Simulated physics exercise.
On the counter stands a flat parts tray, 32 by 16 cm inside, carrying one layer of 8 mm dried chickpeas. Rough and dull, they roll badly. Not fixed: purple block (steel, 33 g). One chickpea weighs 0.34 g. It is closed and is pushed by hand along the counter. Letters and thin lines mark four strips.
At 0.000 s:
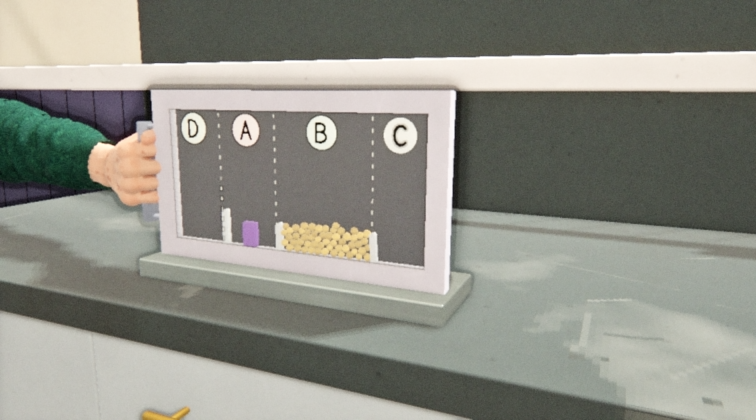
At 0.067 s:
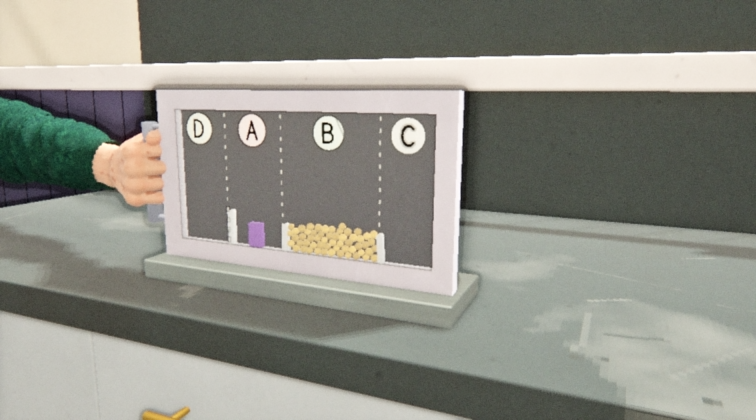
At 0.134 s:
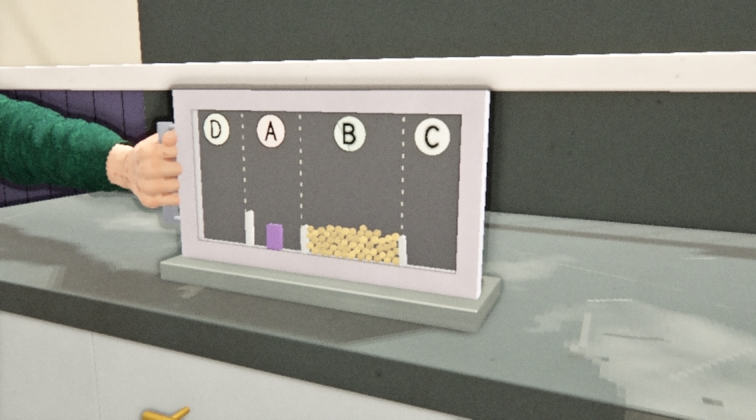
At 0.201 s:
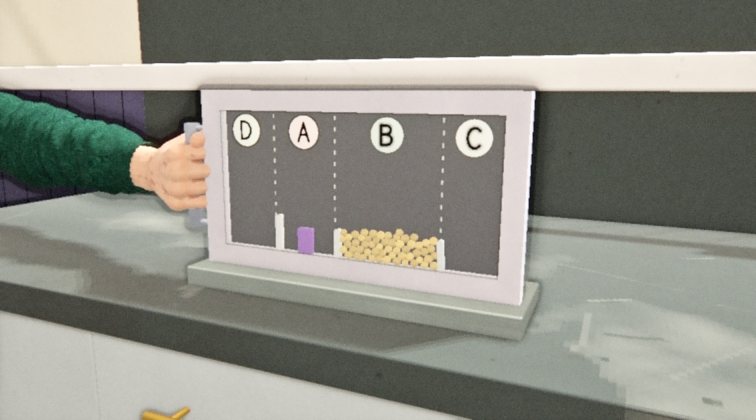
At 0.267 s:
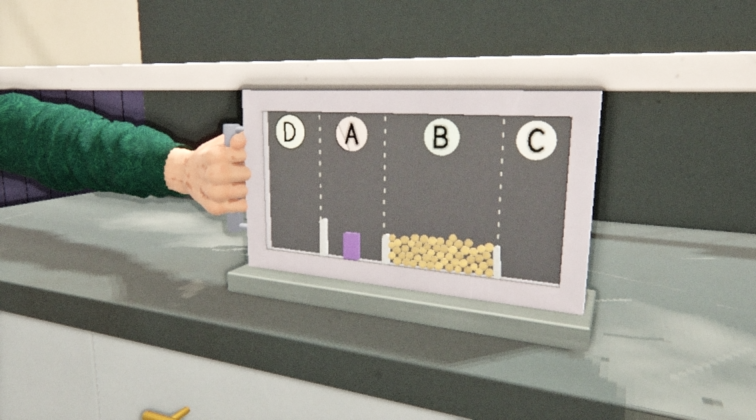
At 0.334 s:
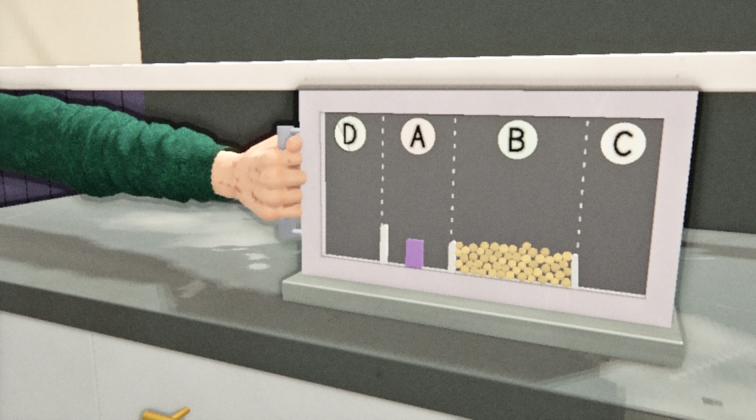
We see a hand in a green sleeve push a closed, flat tray to the right along a gray counter, while the purple block and the heap of small tan balls inside keep their places in sections A and B.
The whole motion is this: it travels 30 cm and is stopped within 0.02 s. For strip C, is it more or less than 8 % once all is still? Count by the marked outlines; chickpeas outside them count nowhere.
Strip C more than 8 %.
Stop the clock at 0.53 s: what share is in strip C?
Some 15 per cent.
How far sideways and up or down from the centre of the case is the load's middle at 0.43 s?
About 5 cm right and 6 cm below.
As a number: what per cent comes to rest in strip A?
About 0 per cent.
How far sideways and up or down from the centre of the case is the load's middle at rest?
Some 7 cm right and 6 cm below.
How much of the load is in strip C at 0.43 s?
About 0 per cent.
By 0.43 s, it is 30 cm to the right; the chickpeas' middle is 5 cm right of and 6 cm below the centre; B 100 %.
By 0.53 s, it is 30 cm to the right; the chickpeas' middle is 6 cm right of and 6 cm below the centre; B 85 %, C 15 %.
By 0.68 s, it is 30 cm to the right; the chickpeas' middle is 7 cm right of and 6 cm below the centre; B 85 %, C 15 %.
Settled by 1.2 s, it is 30 cm to the right; A 0 %, B 85 %, C 15 %, D 0 %.
